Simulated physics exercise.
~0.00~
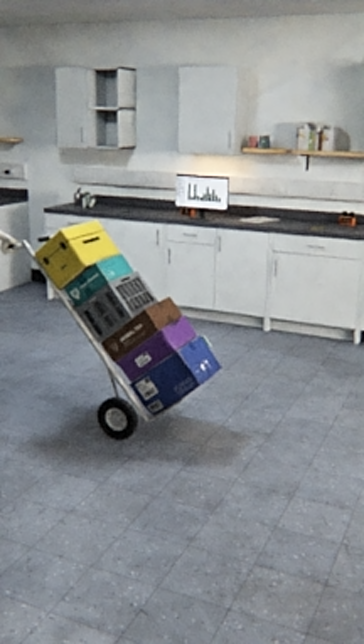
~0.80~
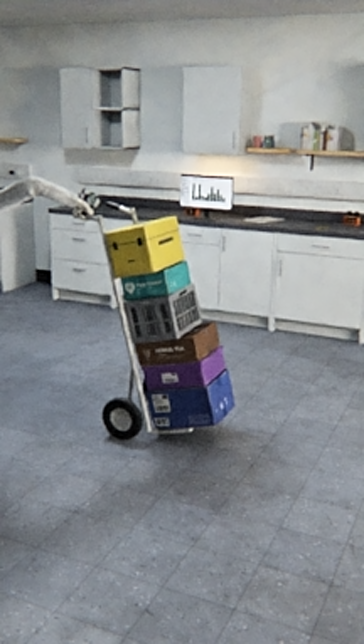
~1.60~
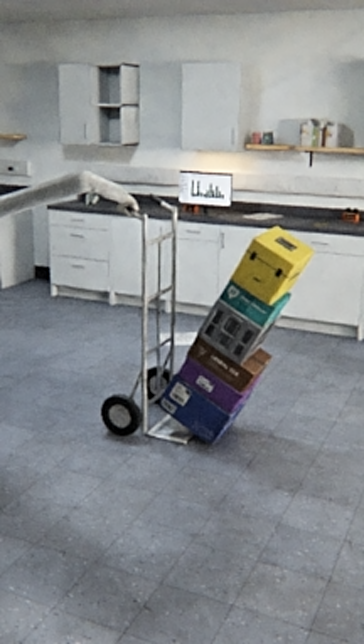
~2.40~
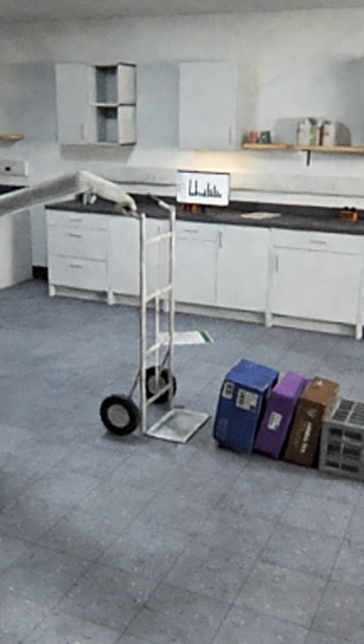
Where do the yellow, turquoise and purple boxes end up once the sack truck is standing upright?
None of them stays in its place on the truck. The purple one lies on the floor to the right, while the yellow and turquoise ones tip over to the right and are out of view by the end.
